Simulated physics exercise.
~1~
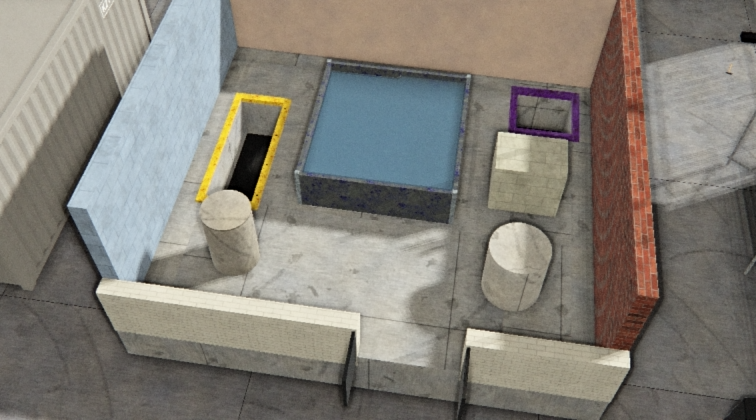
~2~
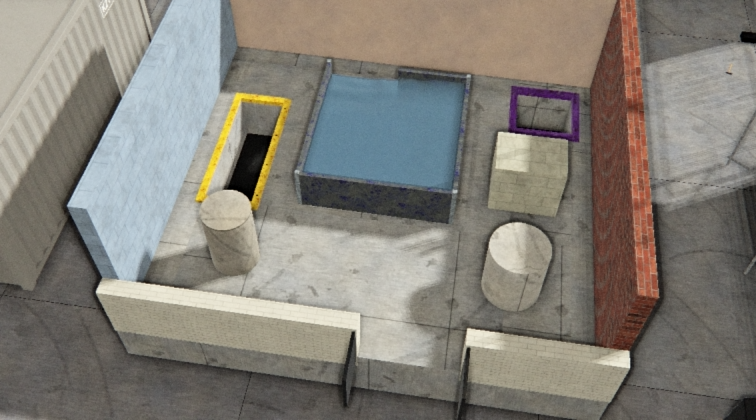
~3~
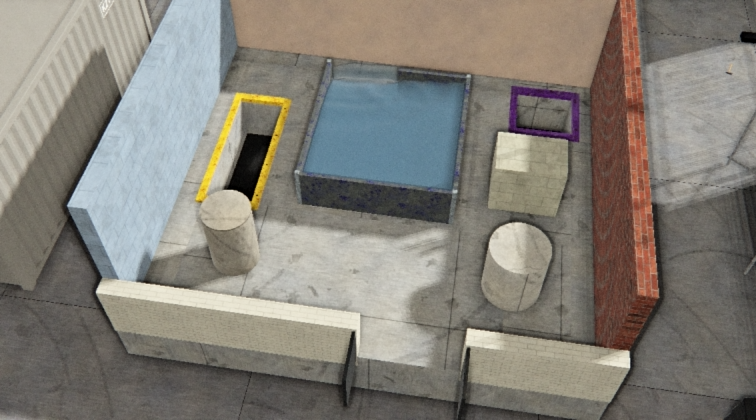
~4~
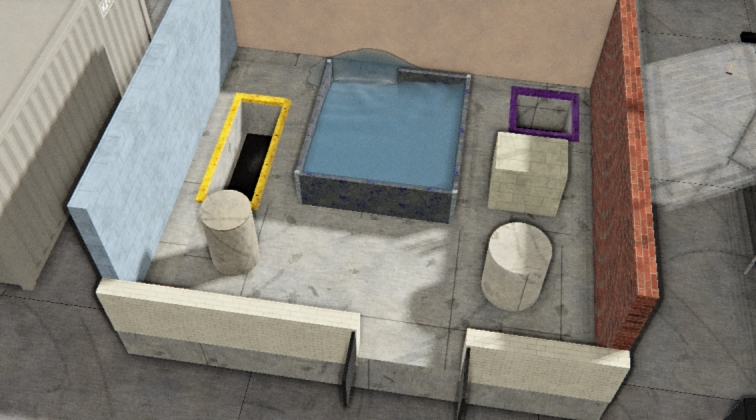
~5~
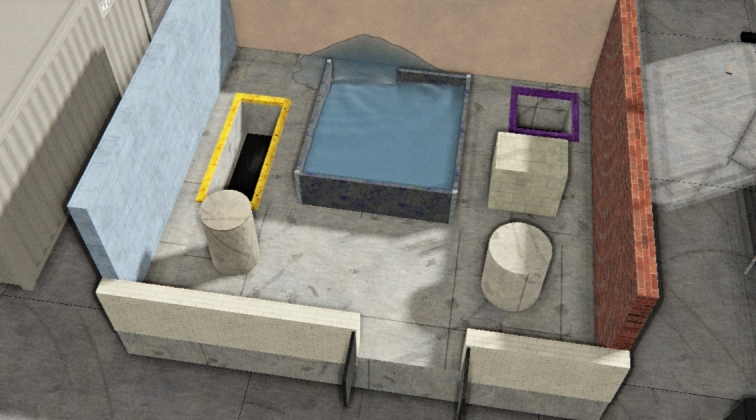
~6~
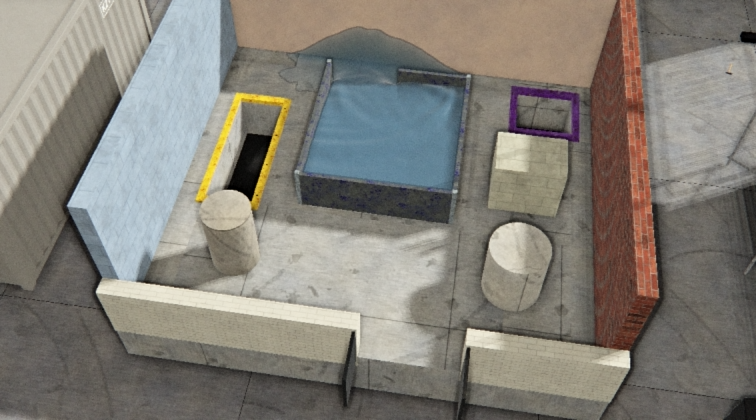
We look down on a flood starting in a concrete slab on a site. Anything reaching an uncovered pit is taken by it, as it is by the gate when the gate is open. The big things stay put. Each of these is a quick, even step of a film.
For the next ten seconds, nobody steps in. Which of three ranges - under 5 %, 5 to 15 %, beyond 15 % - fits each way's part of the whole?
In the end the gate will capture a light share below five per cent; the yellow pit will capture a heavy share beyond fifteen per cent; the purple pit will capture a heavy share beyond fifteen per cent.
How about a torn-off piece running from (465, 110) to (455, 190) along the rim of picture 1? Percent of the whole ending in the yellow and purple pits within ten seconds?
The yellow pit gets 2 per cent and the purple pit 25 per cent.
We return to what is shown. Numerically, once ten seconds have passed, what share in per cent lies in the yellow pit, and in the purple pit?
I'd put them at roughly 22 and 20 per cent respectively.
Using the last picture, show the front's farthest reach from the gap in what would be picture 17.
Farthest reach: (583, 89).
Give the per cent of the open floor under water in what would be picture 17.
It comes to roughly 25 in a hundred.
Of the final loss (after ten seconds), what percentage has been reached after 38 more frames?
Log: Around 70 %, estimated.
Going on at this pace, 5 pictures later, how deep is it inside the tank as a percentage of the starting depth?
Near 78 in a hundred.
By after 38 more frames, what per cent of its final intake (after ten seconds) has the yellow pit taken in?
My estimate: Close to 70 per cent.
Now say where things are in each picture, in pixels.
The tank at (387, 126) is whole and still, in the first frame.
The front is at a hidden place, out from the gap on the tank's far side, in the second frame.
Water pours out on the tank's far side and has run to a hidden place, in the third frame.
Water pours out on the tank's far side and has run to (422, 70), in the fourth frame.
The front is at (445, 73), out from the gap on the tank's far side, in the fifth frame.
Water pours out on the tank's far side and has run to (462, 75), in the sixth frame.
A moment on, water covers 20 % of the floor; the gate 0 %, the yellow pit 0 %, the purple pit 0 %.
Next, water covers 25 % of the floor; the gate 0 %, the yellow pit 1 %, the purple pit 3 %.
Then, water covers 40 % of the floor; the gate 0 %, the yellow pit 7 %, the purple pit 9 %.
Later, water covers 65 % of the floor; the gate 0 %, the yellow pit 16 %, the purple pit 16 %.
In the end, water covers 90 % of the floor; the gate 1 %, the yellow pit 22 %, the purple pit 21 %.
